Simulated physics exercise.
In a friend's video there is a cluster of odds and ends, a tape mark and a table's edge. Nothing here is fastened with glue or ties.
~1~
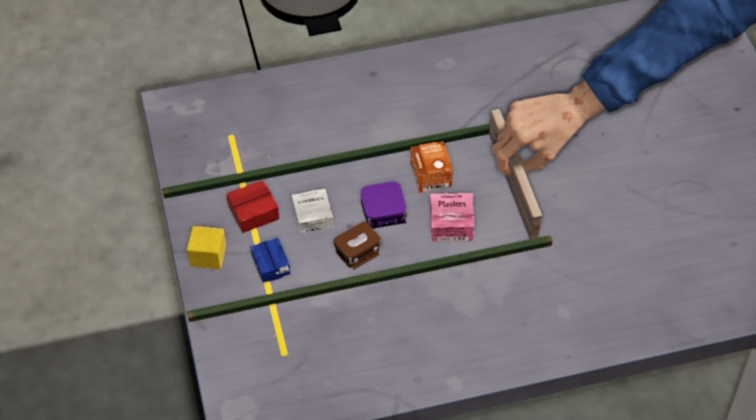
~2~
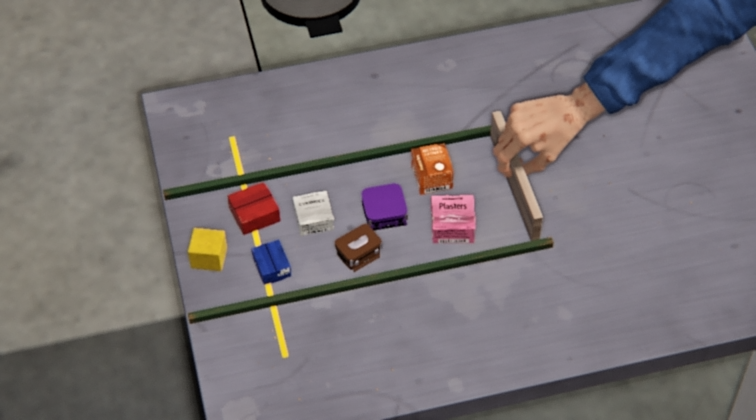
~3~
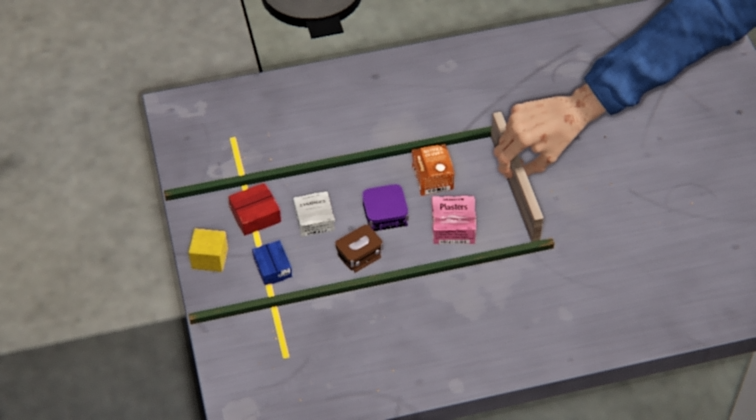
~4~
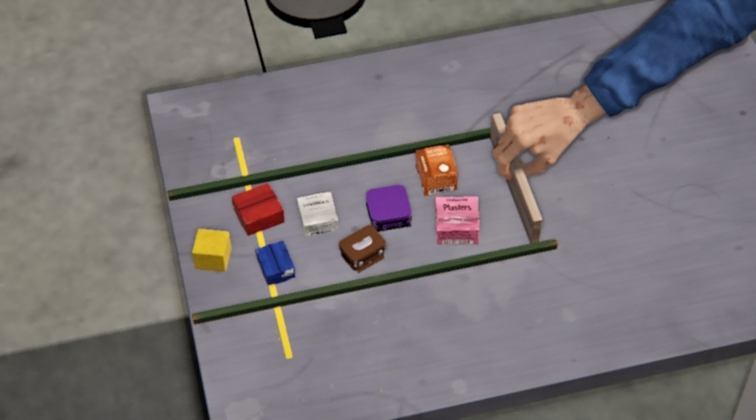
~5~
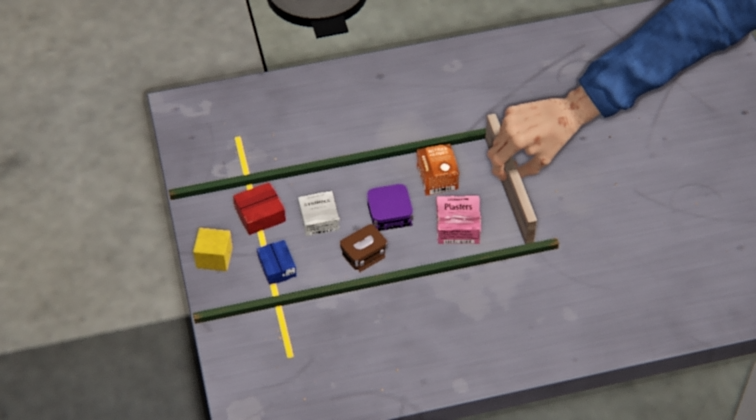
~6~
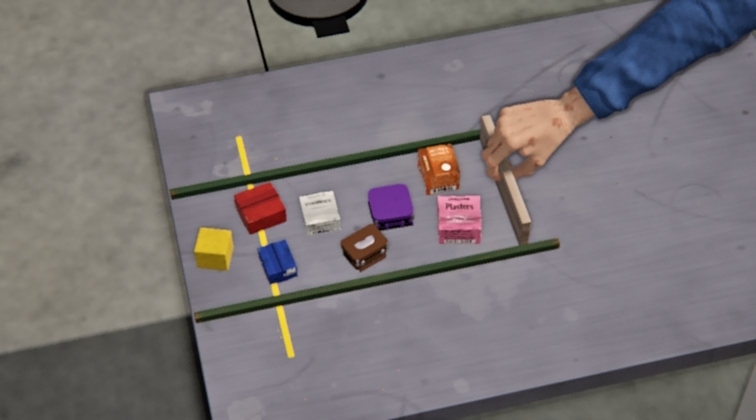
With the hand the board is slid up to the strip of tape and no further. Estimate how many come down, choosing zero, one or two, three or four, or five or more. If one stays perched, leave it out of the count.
It ends with three or four gone from the table.
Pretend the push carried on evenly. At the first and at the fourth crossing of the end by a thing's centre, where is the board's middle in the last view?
Around (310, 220); afterwards around (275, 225).
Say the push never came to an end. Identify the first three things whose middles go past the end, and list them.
They are the red box, then the yellow block, then the blue box.
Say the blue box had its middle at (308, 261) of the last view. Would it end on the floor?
Then it comes down.
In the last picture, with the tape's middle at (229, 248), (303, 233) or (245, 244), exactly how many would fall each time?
6, 1, 4.
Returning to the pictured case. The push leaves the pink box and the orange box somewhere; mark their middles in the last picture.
Taking them in turn, first comes (249, 266), then (239, 209).
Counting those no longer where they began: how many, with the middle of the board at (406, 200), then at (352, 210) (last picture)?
The first number is 5, the next one 7.
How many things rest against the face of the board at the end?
It touches 2.
Soon after, none off yet; yellow block at rest near (214, 249); red box at rest near (260, 208); blue box at rest near (278, 262).
After that, none off yet; yellow block at rest near (214, 249); red box displaced about its own width near (234, 207); blue box at rest near (278, 262).
And then, none off yet; yellow block displaced about its own width near (194, 252); red box displaced well along near (172, 210); blue box displaced well along near (218, 284).
In the end, the number that fall off is three or four; gone, white box, blue box, red box and yellow block.
